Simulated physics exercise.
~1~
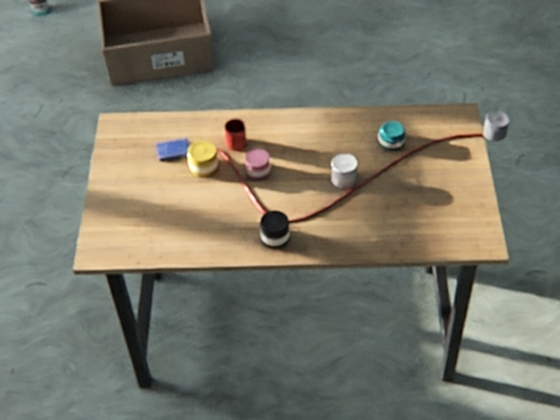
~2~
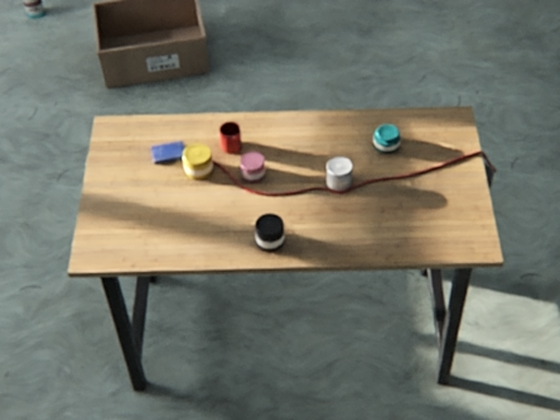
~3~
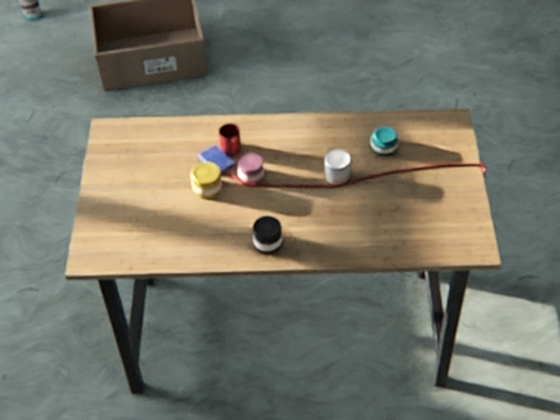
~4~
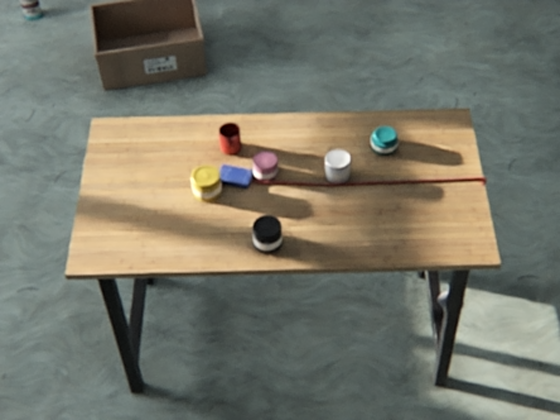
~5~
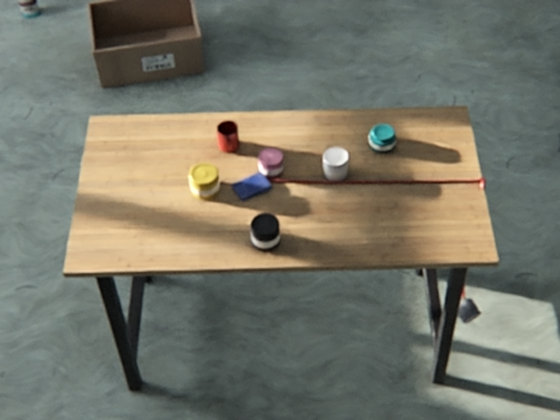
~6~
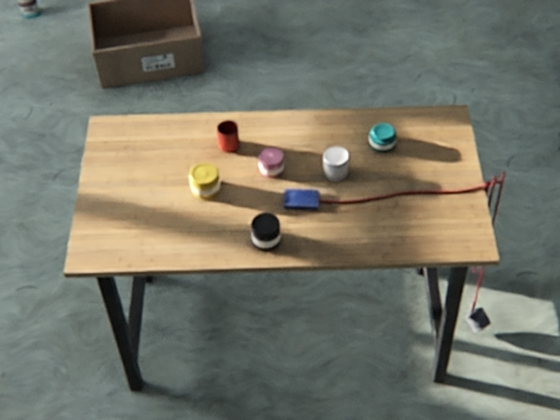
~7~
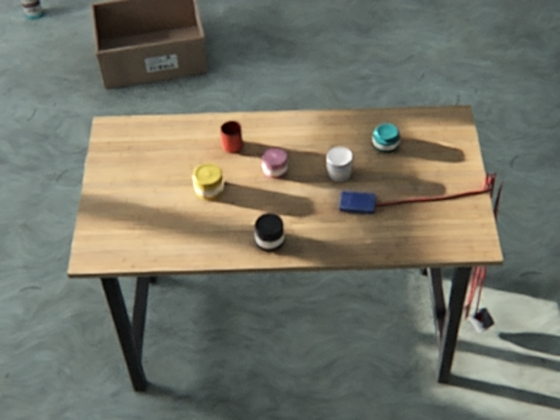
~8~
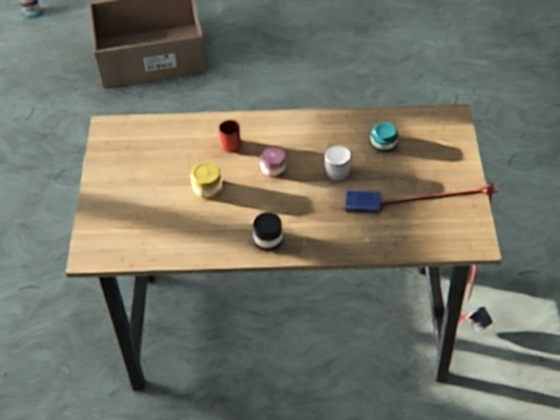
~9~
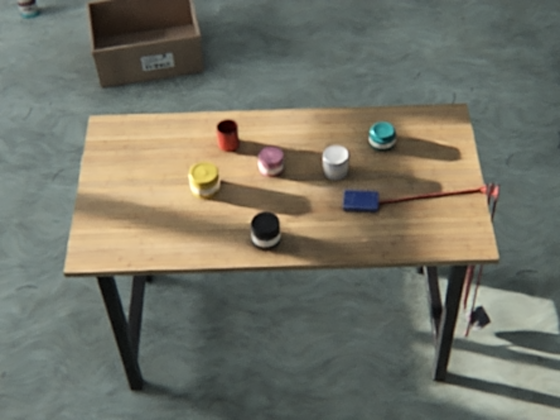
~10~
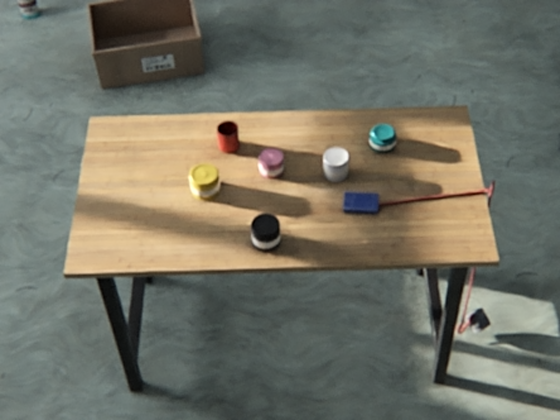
At the start, a wooden table holds a blue phone, a yellow tin, a red mug, pink, white and black canisters and a teal jar, while a red cable bends around the black canister to a grey speaker at the right edge. The speaker drops off that edge, and the cable pulls nearly straight. The phone slides right, and the yellow tin and then the pink canister shift a little. The speaker hangs lower beside the table leg as the phone travels on past the white canister. Finally the phone rests toward the right, its cable running over the edge, the speaker below.
